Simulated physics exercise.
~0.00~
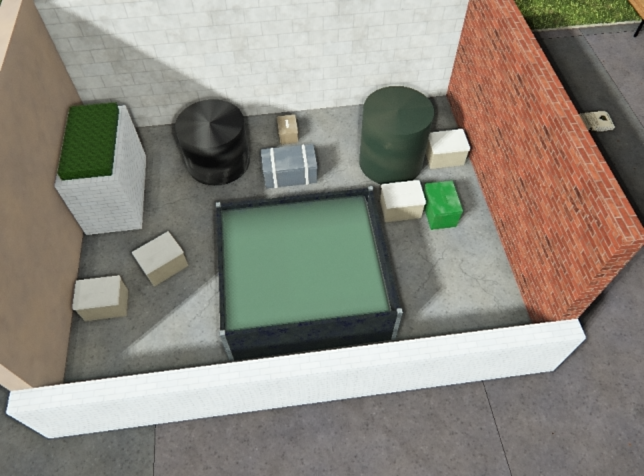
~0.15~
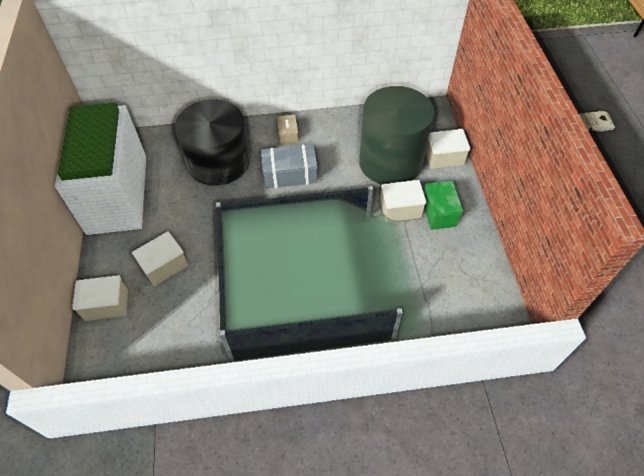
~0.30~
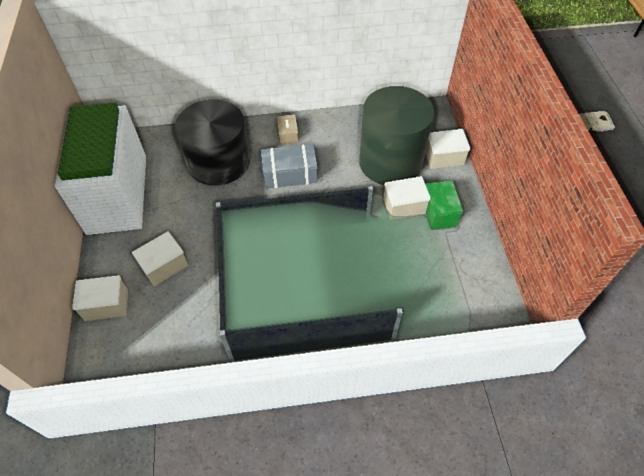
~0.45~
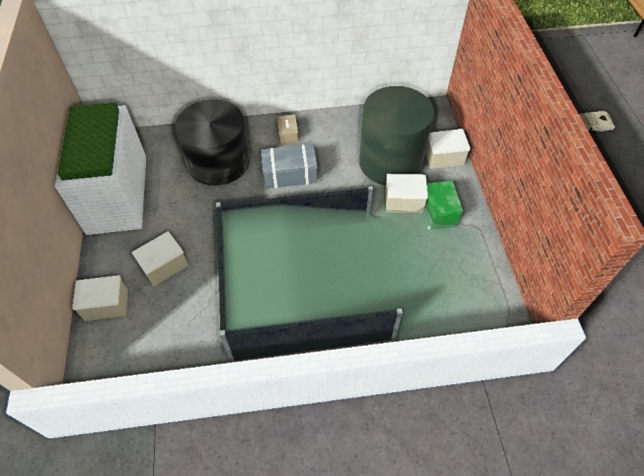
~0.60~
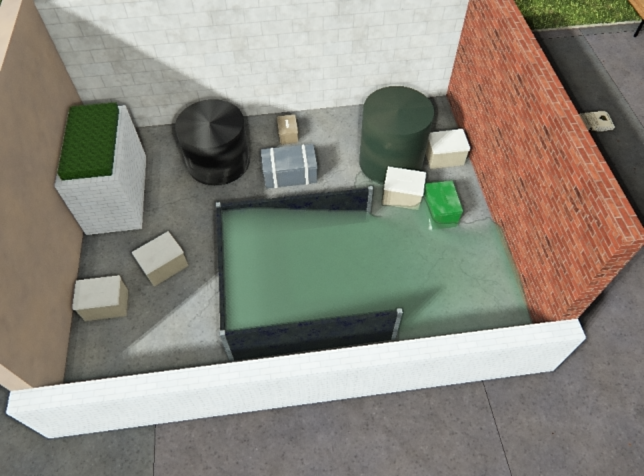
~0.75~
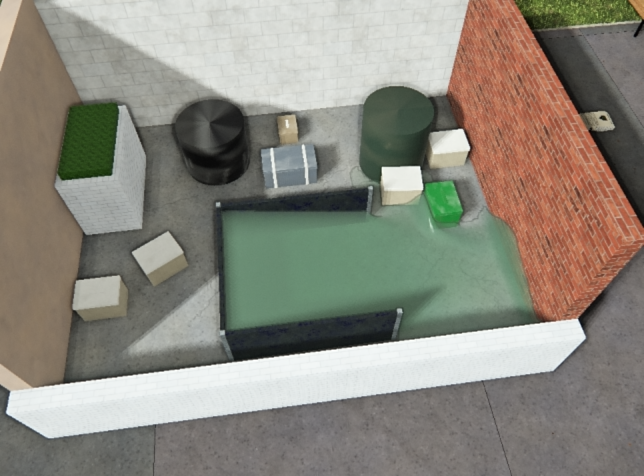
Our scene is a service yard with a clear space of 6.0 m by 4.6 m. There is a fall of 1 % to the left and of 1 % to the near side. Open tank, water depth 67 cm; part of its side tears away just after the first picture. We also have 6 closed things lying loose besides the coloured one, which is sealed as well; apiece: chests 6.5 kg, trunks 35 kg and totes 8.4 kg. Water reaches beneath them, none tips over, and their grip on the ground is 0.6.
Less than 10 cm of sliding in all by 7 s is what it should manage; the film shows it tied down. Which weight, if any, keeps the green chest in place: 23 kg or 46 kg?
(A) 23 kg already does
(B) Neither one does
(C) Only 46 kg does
B, neither one does.
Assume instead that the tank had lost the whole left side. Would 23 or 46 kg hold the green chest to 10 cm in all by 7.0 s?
Note: Low mass sufficient.
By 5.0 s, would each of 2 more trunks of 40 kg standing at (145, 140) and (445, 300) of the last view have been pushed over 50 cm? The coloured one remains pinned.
Results, in sequence: Not exceeded / exceeded.
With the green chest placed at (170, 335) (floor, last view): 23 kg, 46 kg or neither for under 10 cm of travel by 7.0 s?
Going by the scene, the lighter weight suffices.
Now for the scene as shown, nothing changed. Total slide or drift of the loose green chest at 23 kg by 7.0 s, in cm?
About 250 cm altogether.
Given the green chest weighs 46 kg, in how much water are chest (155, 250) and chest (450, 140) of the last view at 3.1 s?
First about 0 cm, second about 6 cm.
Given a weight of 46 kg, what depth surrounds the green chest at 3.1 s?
About 25 cm.
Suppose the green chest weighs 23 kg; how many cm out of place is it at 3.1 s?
I'd put it at roughly 200 cm.
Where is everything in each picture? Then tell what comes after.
The first frame shows the green chest at (444, 197), on the bottom; 3.7 m2 under water; 0 of 7 have shifted.
The second frame shows the green chest at (444, 197) rests on the ground; 4.7 m2 under water; 0 of 7 have shifted.
The third frame shows the green chest at (444, 197) rests on the ground; water covers 5.8 m2; 1 of 7 have shifted.
The fourth frame shows the green chest at (444, 197), on the bottom; water covers 7.1 m2; 1 of 7 have shifted.
The fifth frame shows the green chest at (444, 197), on the bottom; 7.9 m2 under water; 1 of 7 have shifted.
The sixth frame shows the green chest at (444, 197), on the bottom; 8.0 m2 under water; 1 of 7 have shifted.
After 1.4 s the green chest would be 86 cm from its start with 23 kg and 53 cm from its start with 46 kg; 21 cm of water round it then.
After 3.1 s the green chest would be 178 cm from its start with 23 kg and 212 cm from its start with 46 kg; 25 cm of water round it then.
After 4.9 s the green chest would be 178 cm from its start with 23 kg and 238 cm from its start with 46 kg; 10 cm of water round it then.
After 7.0 s the green chest would be 178 cm from its start with 23 kg and 238 cm from its start with 46 kg; 8 cm of water round it then.
